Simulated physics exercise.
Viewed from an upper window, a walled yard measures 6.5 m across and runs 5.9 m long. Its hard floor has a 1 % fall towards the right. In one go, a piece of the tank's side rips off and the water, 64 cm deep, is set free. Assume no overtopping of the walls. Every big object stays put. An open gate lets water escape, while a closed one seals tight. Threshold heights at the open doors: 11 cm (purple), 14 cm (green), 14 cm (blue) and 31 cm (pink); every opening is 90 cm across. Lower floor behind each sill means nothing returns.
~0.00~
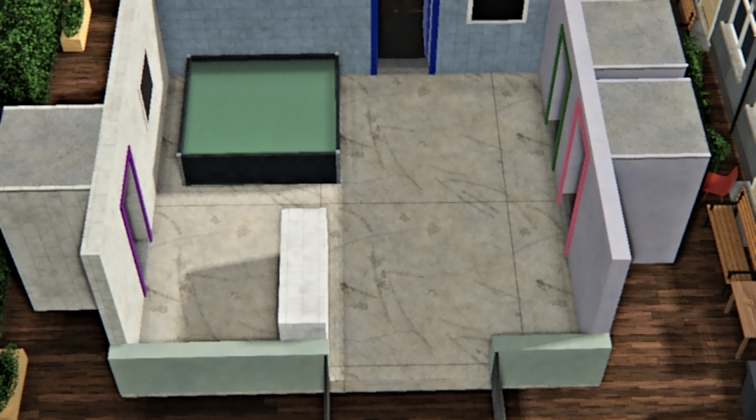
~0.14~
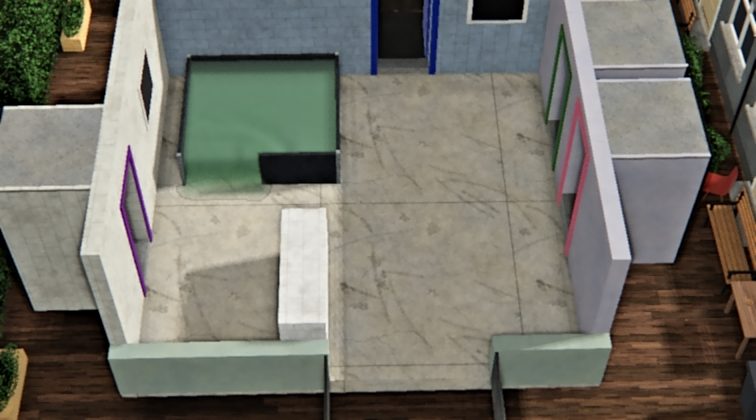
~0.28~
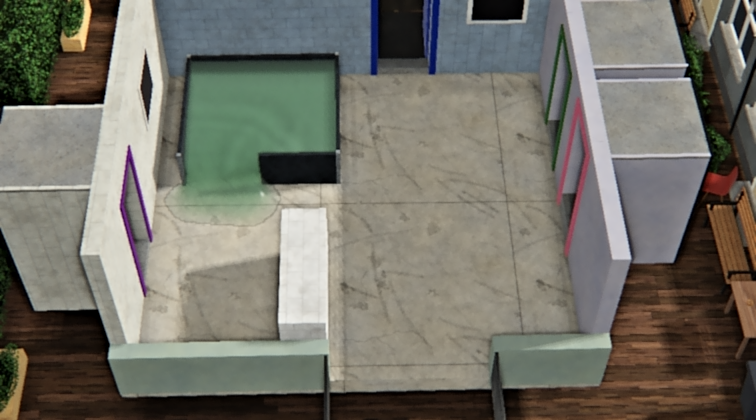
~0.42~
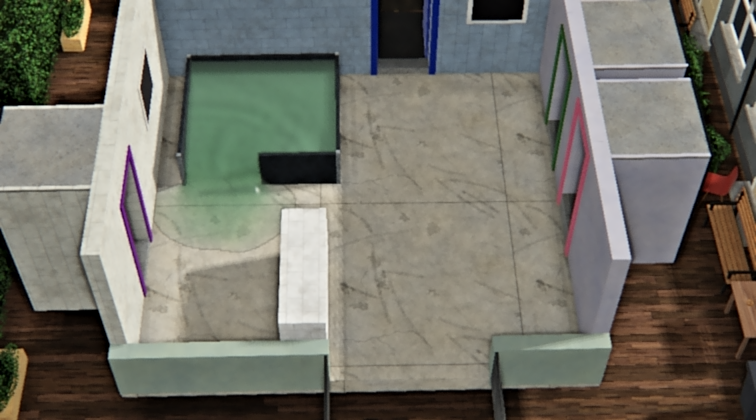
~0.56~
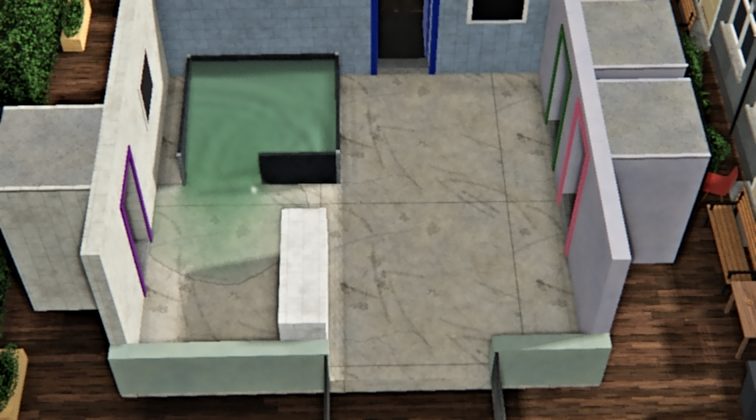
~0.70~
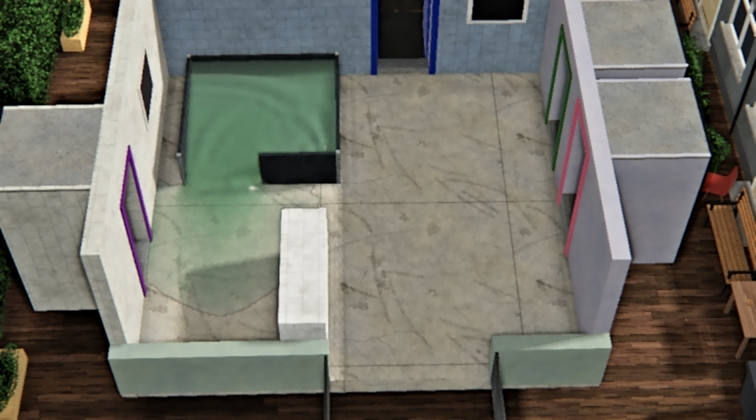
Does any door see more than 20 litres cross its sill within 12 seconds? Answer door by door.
Taking each door, the purple door does; the green door does not; the blue door does not; the pink door does not.
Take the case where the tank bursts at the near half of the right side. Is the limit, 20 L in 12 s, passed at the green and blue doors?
Short answer, against that limit: Green overshoots, blue is fine.
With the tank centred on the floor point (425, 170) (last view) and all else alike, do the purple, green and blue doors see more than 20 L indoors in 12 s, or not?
Well, against that limit, at purple it's within bounds, at green it's within bounds, and at blue it's within bounds.
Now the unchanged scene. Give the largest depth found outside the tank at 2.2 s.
About 48 cm.
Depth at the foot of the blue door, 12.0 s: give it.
The depth comes to around 5.5 centimetres.
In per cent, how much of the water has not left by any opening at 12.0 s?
I'd say close to 88 percent is still there.
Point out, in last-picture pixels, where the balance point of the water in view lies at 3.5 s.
Around (245, 213).
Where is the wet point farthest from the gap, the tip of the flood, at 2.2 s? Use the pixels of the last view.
Roughly at pixel (361, 365).
After 1.4 s water covers 25 % of the floor and is deepest (43 cm) near (137, 369); purple door 21 cm at the sill, 1 L in, green door not reached, blue door not reached, pink door not reached.
After 2.2 s water covers 30 % of the floor and is deepest (48 cm) near (162, 368); purple door 19 cm at the sill, 26 L in, green door not reached, blue door not reached, pink door not reached.
After 3.5 s water covers 30 % of the floor and is deepest (40 cm) near (170, 286); purple door 17 cm at the sill, 51 L in, green door not reached, blue door not reached, pink door not reached.
After 7.0 s water covers 70 % of the floor and is deepest (24 cm) near (275, 345); purple door 18 cm at the sill, 257 L in, green door 9 cm at the sill, 0 L in, blue door not reached, pink door 13 cm at the sill, 0 L in.
After 12.0 s water covers 90 % of the floor and is deepest (14 cm) near (276, 324); purple door 12 cm at the sill, 304 L in, green door 8 cm at the sill, 0 L in, blue door 6 cm at the sill, 0 L in, pink door 12 cm at the sill, 0 L in.
